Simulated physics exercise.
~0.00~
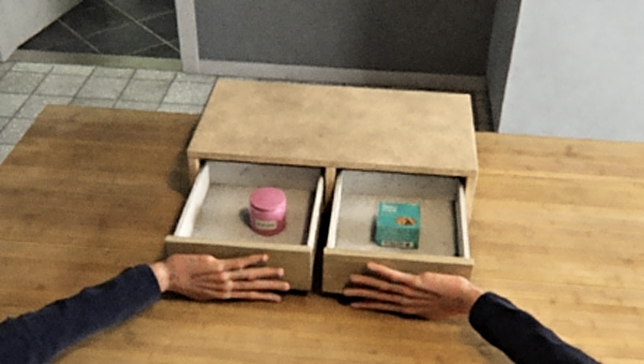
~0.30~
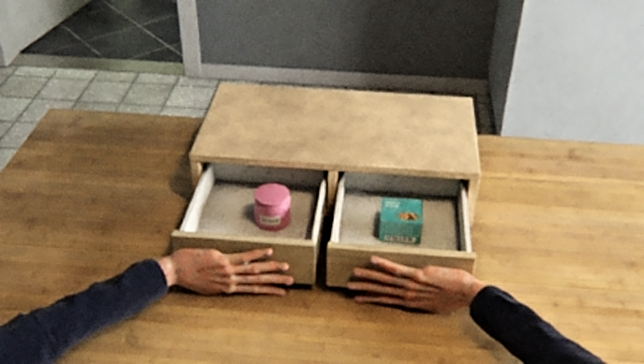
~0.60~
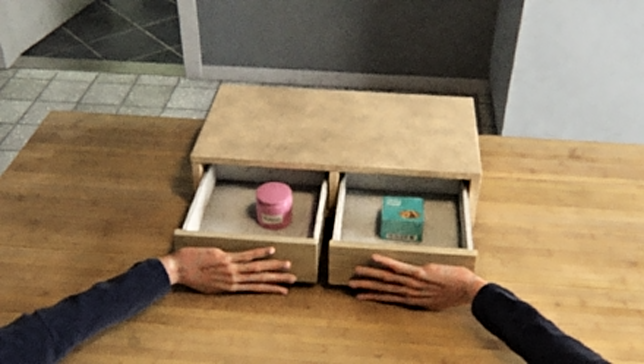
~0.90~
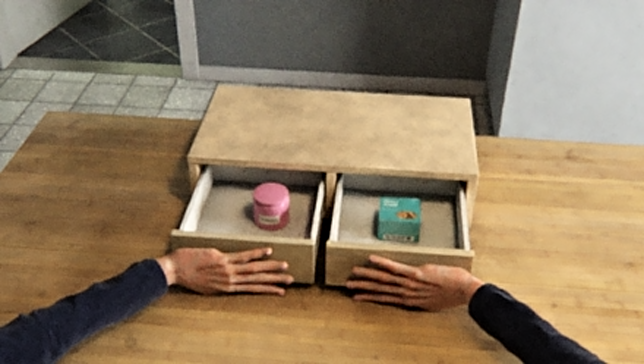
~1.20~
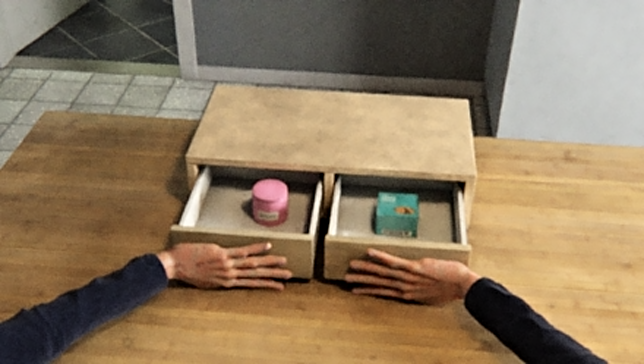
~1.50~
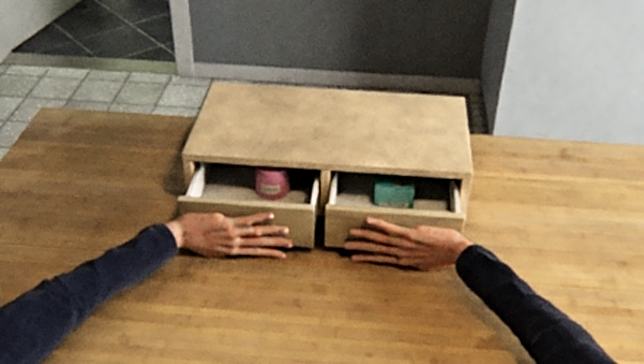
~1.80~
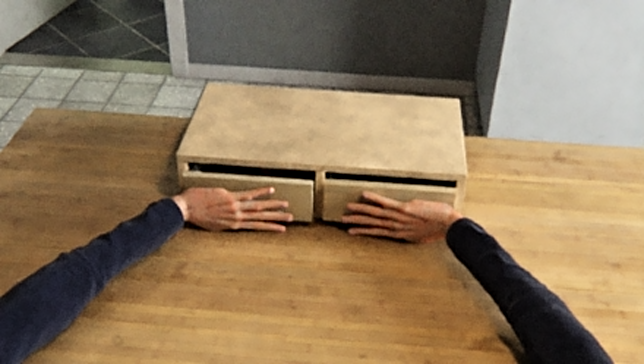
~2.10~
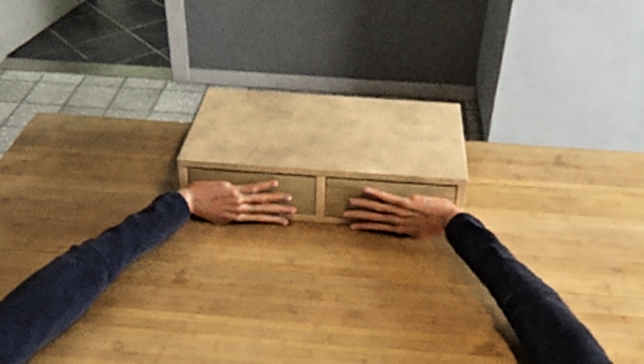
The clip opens on a low wooden cabinet on a wooden table, its two drawers pulled open side by side. A pink jar sits in the left drawer and a turquoise carton in the right, while a hand in a dark sleeve rests against the front of each. After a slight early shift inwards, the drawers stay almost still for a while. Then both hands push them inwards together, and the jar and carton slip gradually beneath the cabinet top until they are out of sight. Finally, both drawers close fully, with the hands still resting on their fronts.
